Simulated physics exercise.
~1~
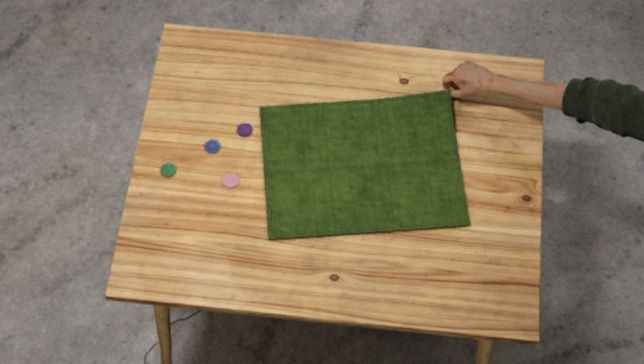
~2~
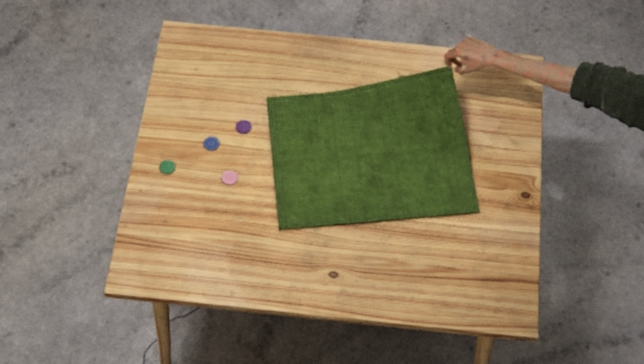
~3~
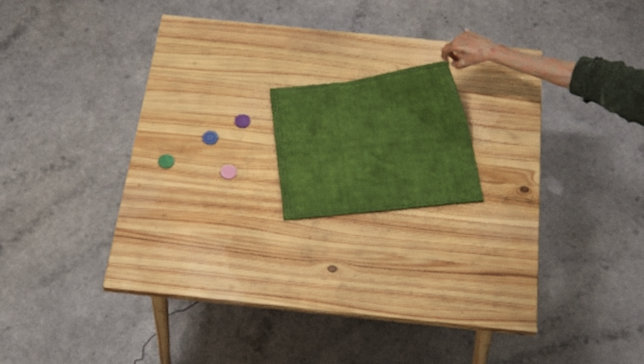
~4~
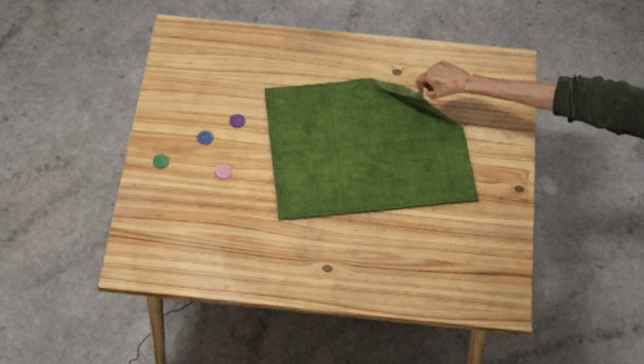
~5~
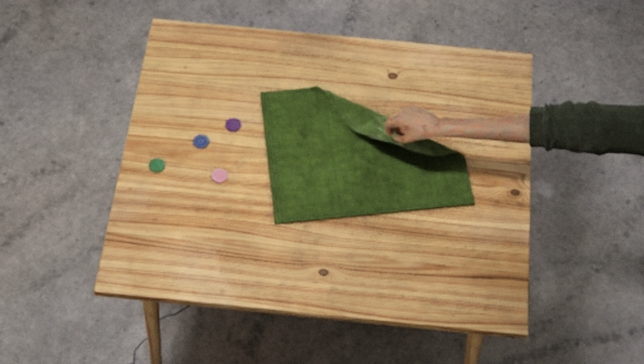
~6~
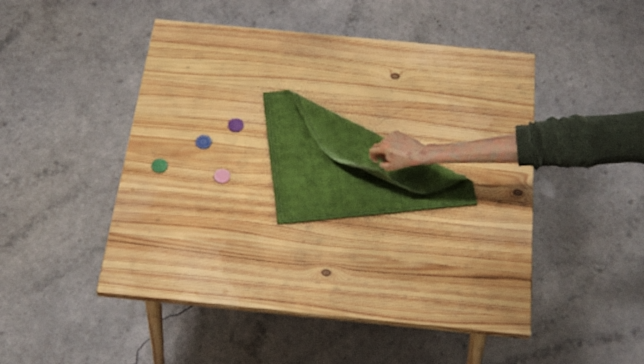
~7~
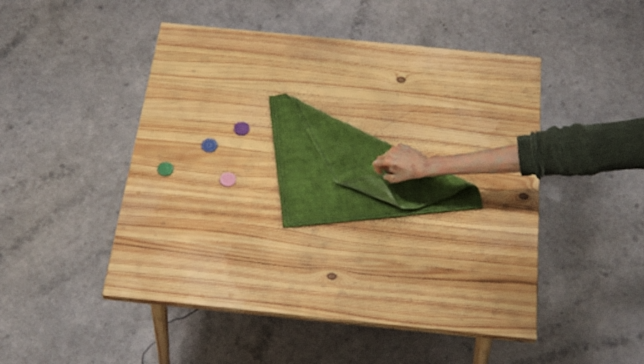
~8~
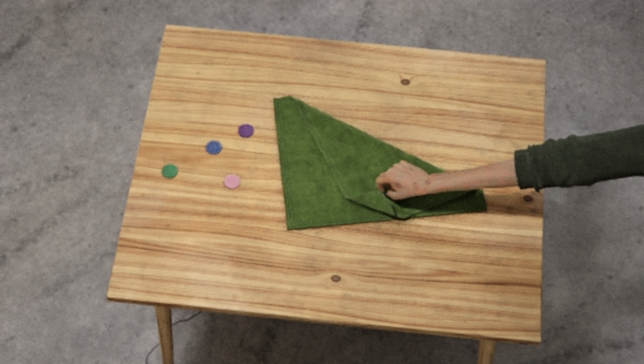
We see a hand grip the upper right corner of a green cloth on a wooden table, shift it slightly, then fold the corner down and leftward over the cloth, ending with the hand resting on the folded fabric while four small colored discs lie uncovered to the left.
